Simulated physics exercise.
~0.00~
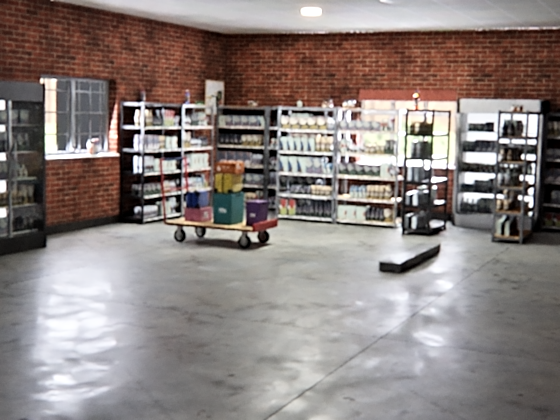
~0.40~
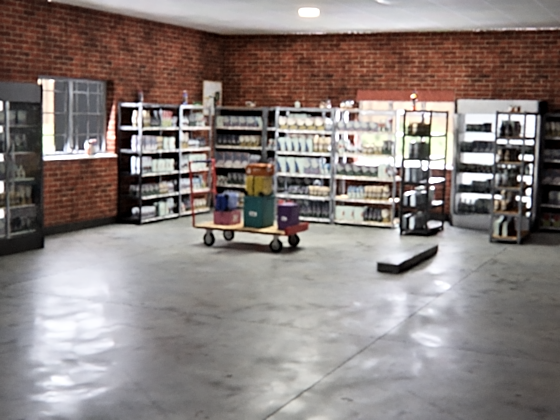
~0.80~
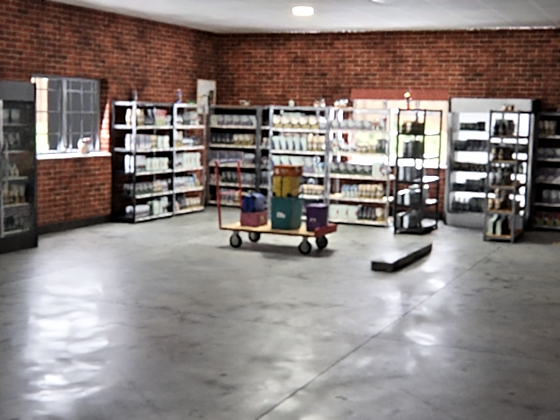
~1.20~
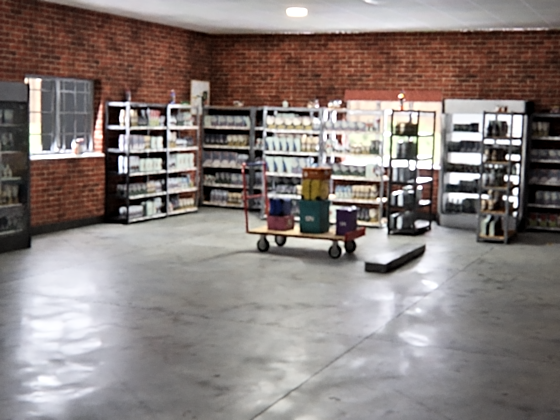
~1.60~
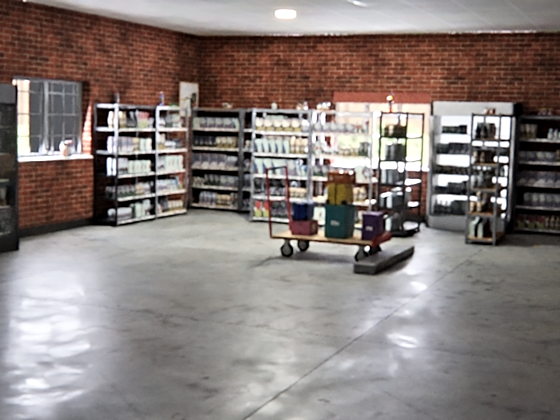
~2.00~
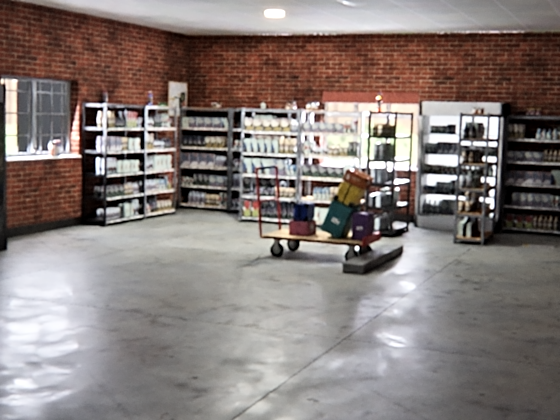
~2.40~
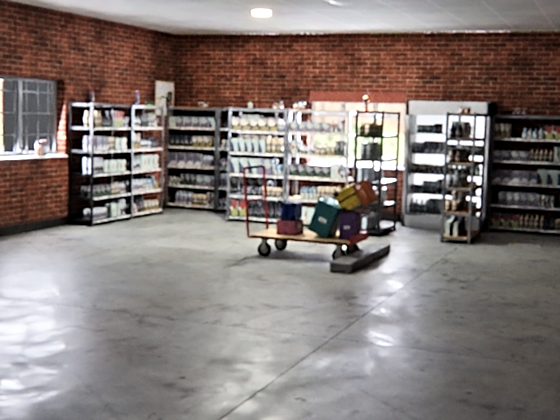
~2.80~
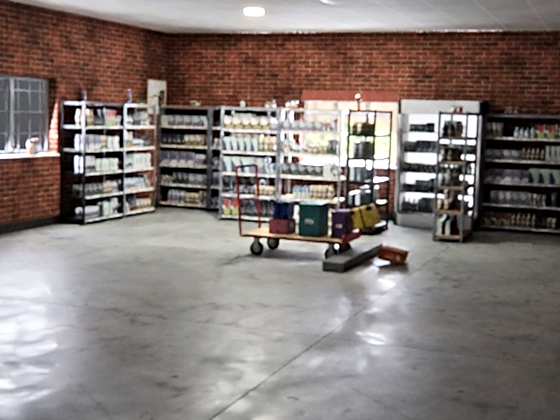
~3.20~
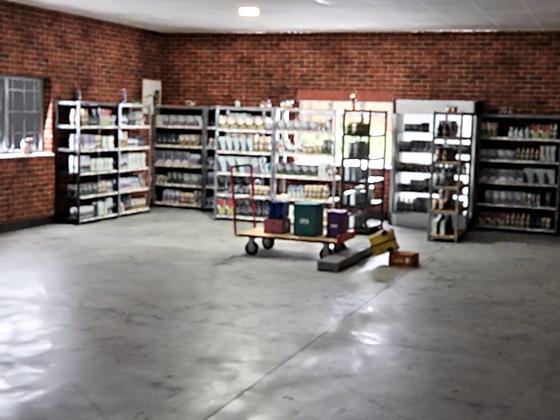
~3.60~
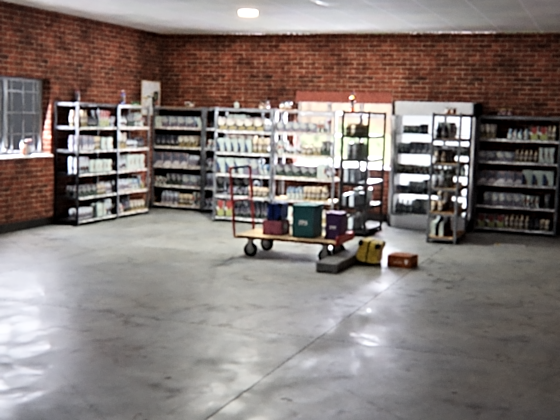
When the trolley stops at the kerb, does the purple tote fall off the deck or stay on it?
The purple tote stays on the deck of the trolley.
